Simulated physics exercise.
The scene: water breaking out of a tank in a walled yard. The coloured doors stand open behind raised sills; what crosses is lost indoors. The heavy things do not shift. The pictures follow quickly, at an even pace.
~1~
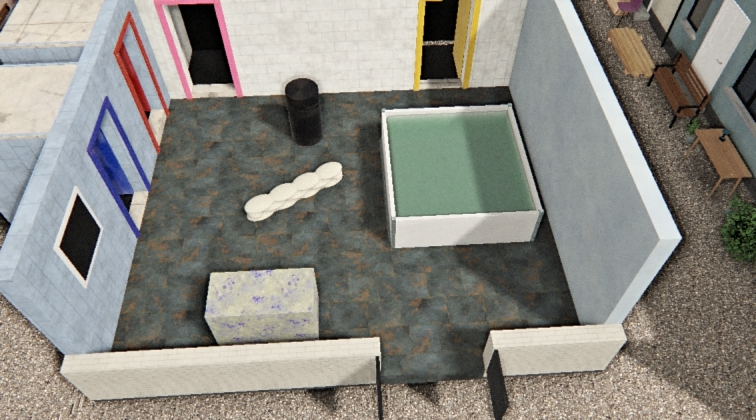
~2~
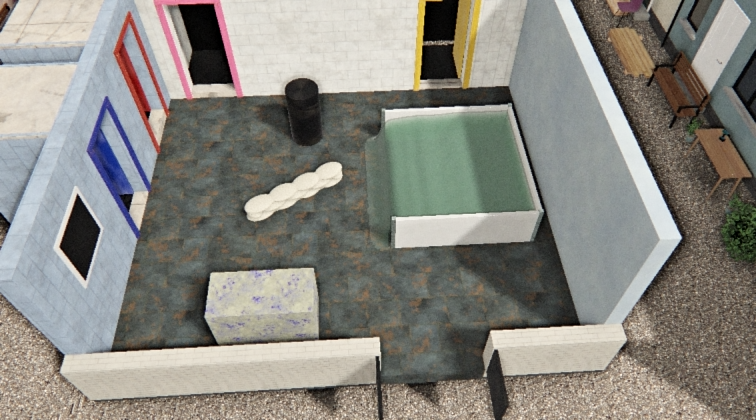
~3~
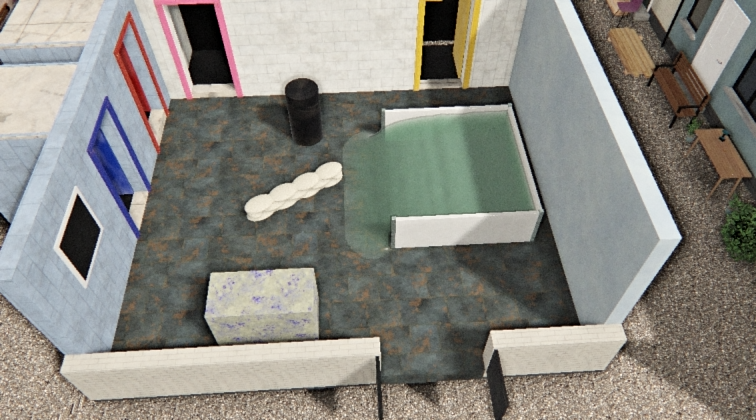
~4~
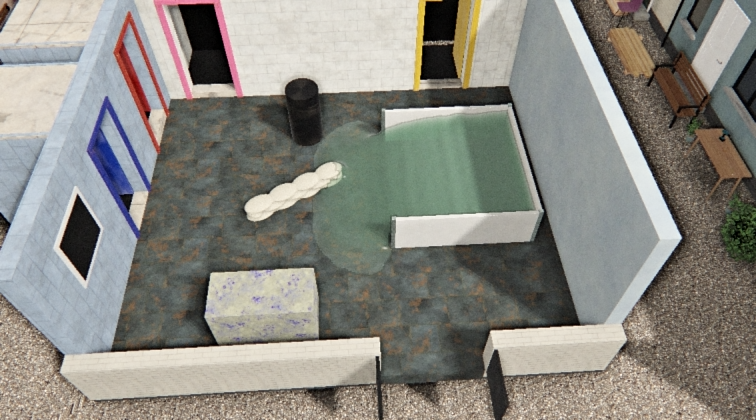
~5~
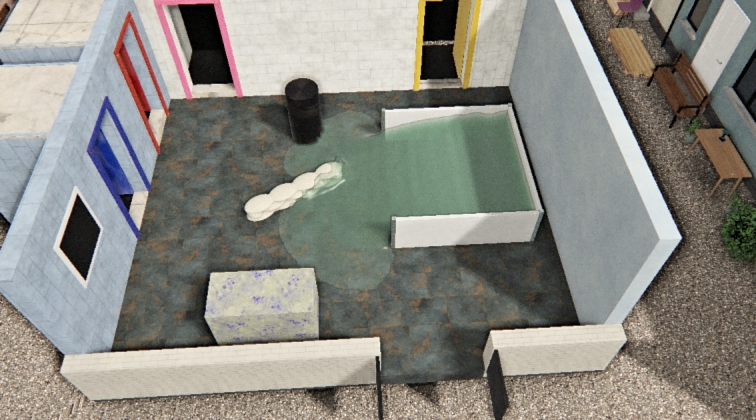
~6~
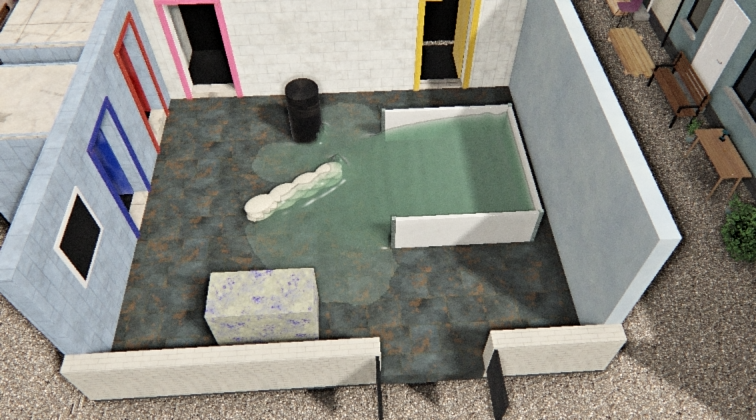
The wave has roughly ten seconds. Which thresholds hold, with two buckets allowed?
In the end: The yellow door holds within the limit; the pink door holds within the limit; the red door holds within the limit; the blue door floods.
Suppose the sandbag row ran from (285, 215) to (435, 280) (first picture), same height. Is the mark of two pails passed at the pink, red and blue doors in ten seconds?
My reading: The pink door passes that mark; the red door is over; the blue door takes more.
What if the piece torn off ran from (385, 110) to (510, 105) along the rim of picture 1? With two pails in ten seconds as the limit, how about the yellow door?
Yellow door lets more in.
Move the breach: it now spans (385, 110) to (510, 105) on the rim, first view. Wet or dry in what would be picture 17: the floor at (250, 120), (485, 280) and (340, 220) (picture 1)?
As listed: Under water, not flooded, dry.
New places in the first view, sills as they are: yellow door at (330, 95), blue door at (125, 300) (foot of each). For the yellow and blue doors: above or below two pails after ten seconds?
My reading: Yellow door passes that mark, blue door takes more.
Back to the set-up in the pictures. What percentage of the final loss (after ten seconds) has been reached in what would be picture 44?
Some 60 per cent.
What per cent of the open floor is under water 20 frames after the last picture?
Close to 75 %.
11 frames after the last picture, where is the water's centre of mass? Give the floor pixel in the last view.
Roughly at (337, 203).
A moment on, water covers 45 % of the floor; the yellow door not reached, the pink door not reached, the red door not reached, the blue door not reached.
Next, water covers 60 % of the floor; the yellow door not reached, the pink door wet at the sill, nothing in, the red door wet at the sill, nothing in, the blue door under two buckets in.
Then, water covers 75 % of the floor; the yellow door wet at the sill, nothing in, the pink door wet at the sill, nothing in, the red door wet at the sill, nothing in, the blue door far over two buckets in.
Later, water covers 95 % of the floor; the yellow door wet at the sill, nothing in, the pink door wet at the sill, nothing in, the red door wet at the sill, nothing in, the blue door far over two buckets in.
In the end, water covers 95 % of the floor; the yellow door under two buckets in, the pink door under two buckets in, the red door wet at the sill, nothing in, the blue door far over two buckets in.
